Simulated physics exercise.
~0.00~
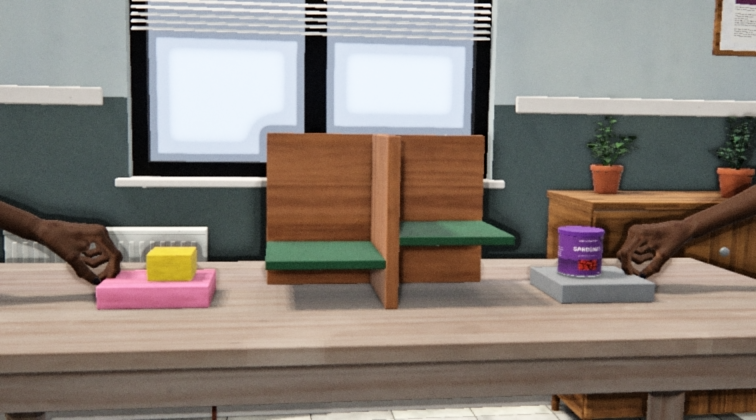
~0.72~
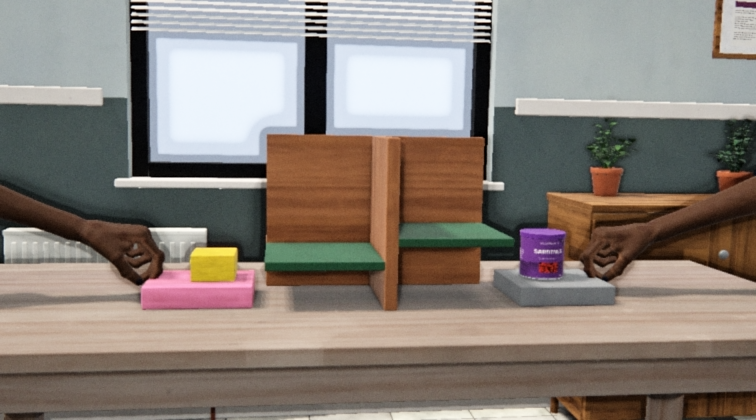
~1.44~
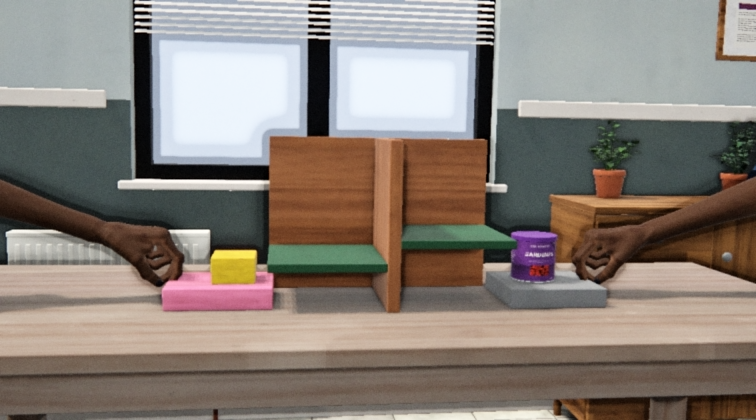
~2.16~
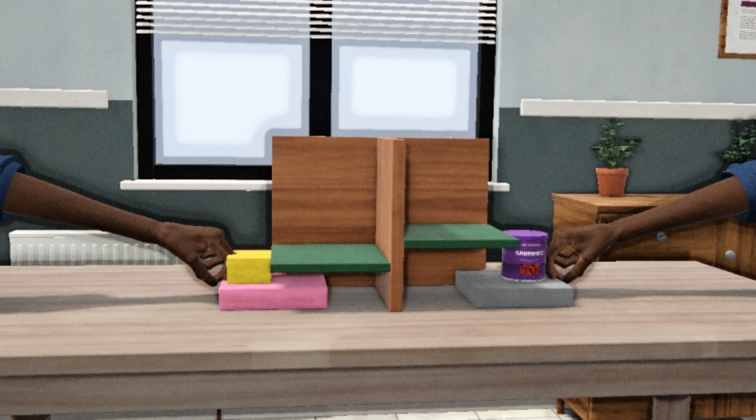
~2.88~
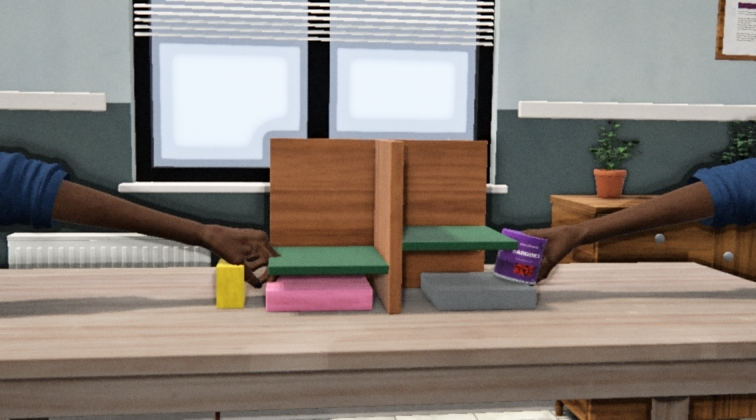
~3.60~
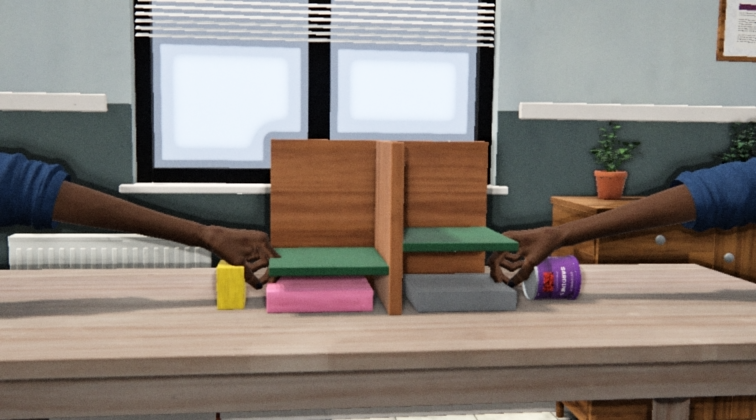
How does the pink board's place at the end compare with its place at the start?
At the start the pink board is out on the left side of the table, away from the stand. By the end it has moved right and sits under the left green shelf.
